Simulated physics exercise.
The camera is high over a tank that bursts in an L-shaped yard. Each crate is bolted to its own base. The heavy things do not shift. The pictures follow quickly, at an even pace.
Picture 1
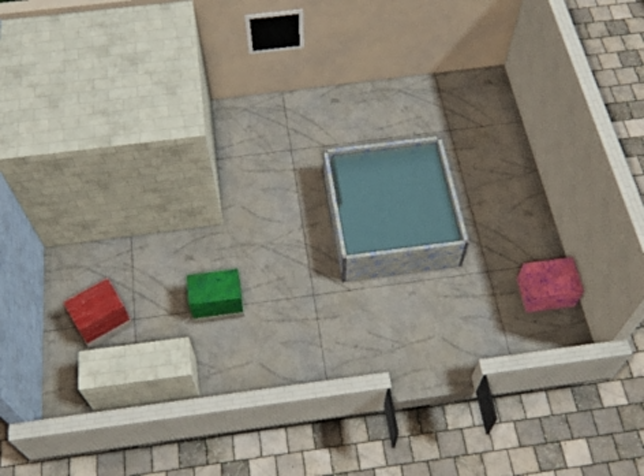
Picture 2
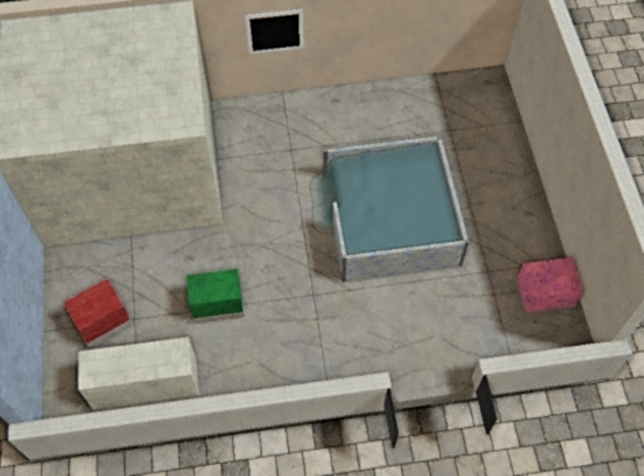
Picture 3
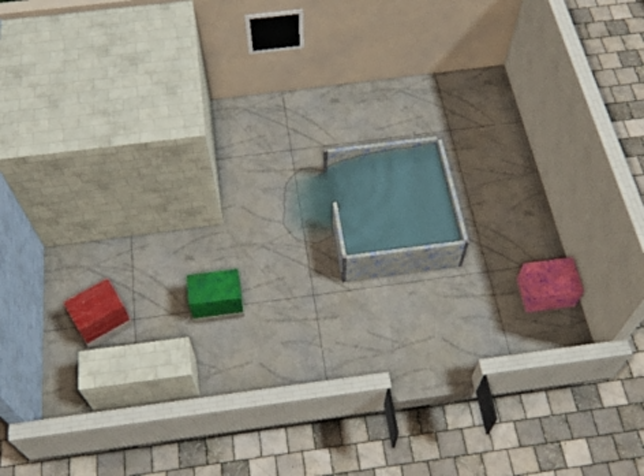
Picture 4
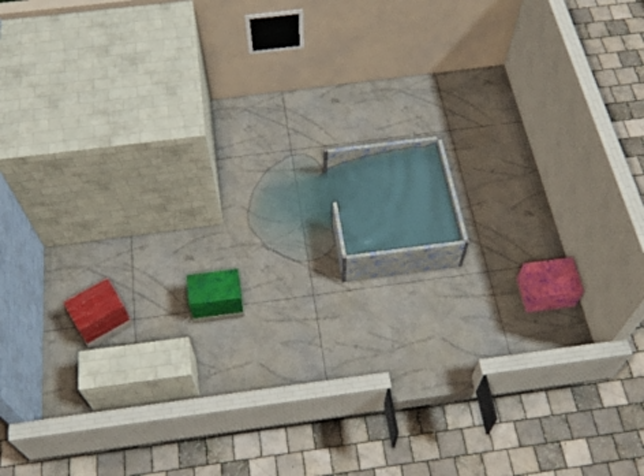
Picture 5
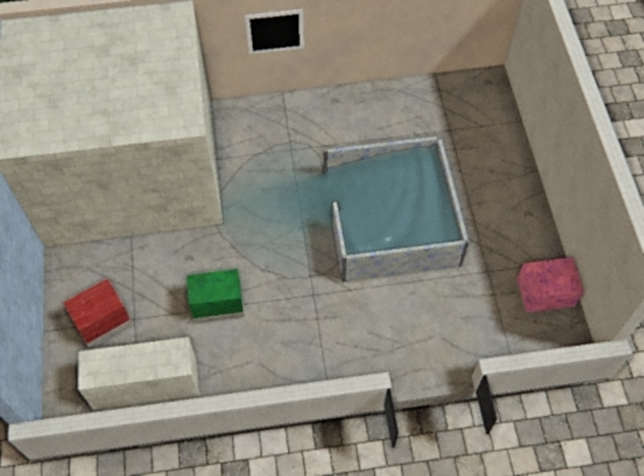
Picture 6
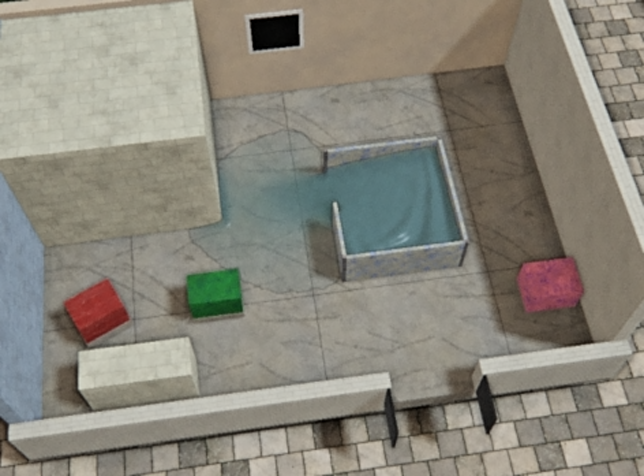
In a walled yard with red, green and pink blocks, a square tank of still water opens on its left side, and water pours through the gap, fanning leftward across the paving to the corner of the large pale block.
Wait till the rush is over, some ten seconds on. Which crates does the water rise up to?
The green crate is soaked; the pink crate is soaked; the red crate is soaked.
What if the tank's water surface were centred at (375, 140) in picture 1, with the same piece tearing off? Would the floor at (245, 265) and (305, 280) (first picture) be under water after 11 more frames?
In turn: Covered, wet.
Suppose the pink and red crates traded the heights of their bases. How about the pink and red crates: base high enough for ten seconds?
Then: Pink crate is safe, red crate is soaked.
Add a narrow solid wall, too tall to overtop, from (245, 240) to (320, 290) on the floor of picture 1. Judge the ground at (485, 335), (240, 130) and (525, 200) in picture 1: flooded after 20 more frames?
One after the other: Free of water, awash, dry.
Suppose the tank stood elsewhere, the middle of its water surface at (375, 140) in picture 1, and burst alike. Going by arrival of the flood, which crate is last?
The pink crate.
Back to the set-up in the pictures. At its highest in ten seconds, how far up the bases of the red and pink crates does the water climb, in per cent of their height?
Near 130 and 170 in a hundred.
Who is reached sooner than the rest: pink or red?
It is the red-painted one.
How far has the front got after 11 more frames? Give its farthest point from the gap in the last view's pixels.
Close to (44, 361).
A moment on, water covers 20 % of the floor; the green crate water round its plinth, the pink crate not reached, the red crate water round its plinth.
Next, water covers 30 % of the floor; the green crate water round its plinth, the pink crate not reached, the red crate water round its plinth.
Then, water covers 55 % of the floor; the green crate water round its plinth, the pink crate not reached, the red crate water round its plinth.
Later, water covers 80 % of the floor; the green crate water round its plinth, the pink crate water round its plinth, the red crate water round its plinth.
In the end, water covers 100 % of the floor; the green crate was topped, the pink crate was topped, the red crate was topped.
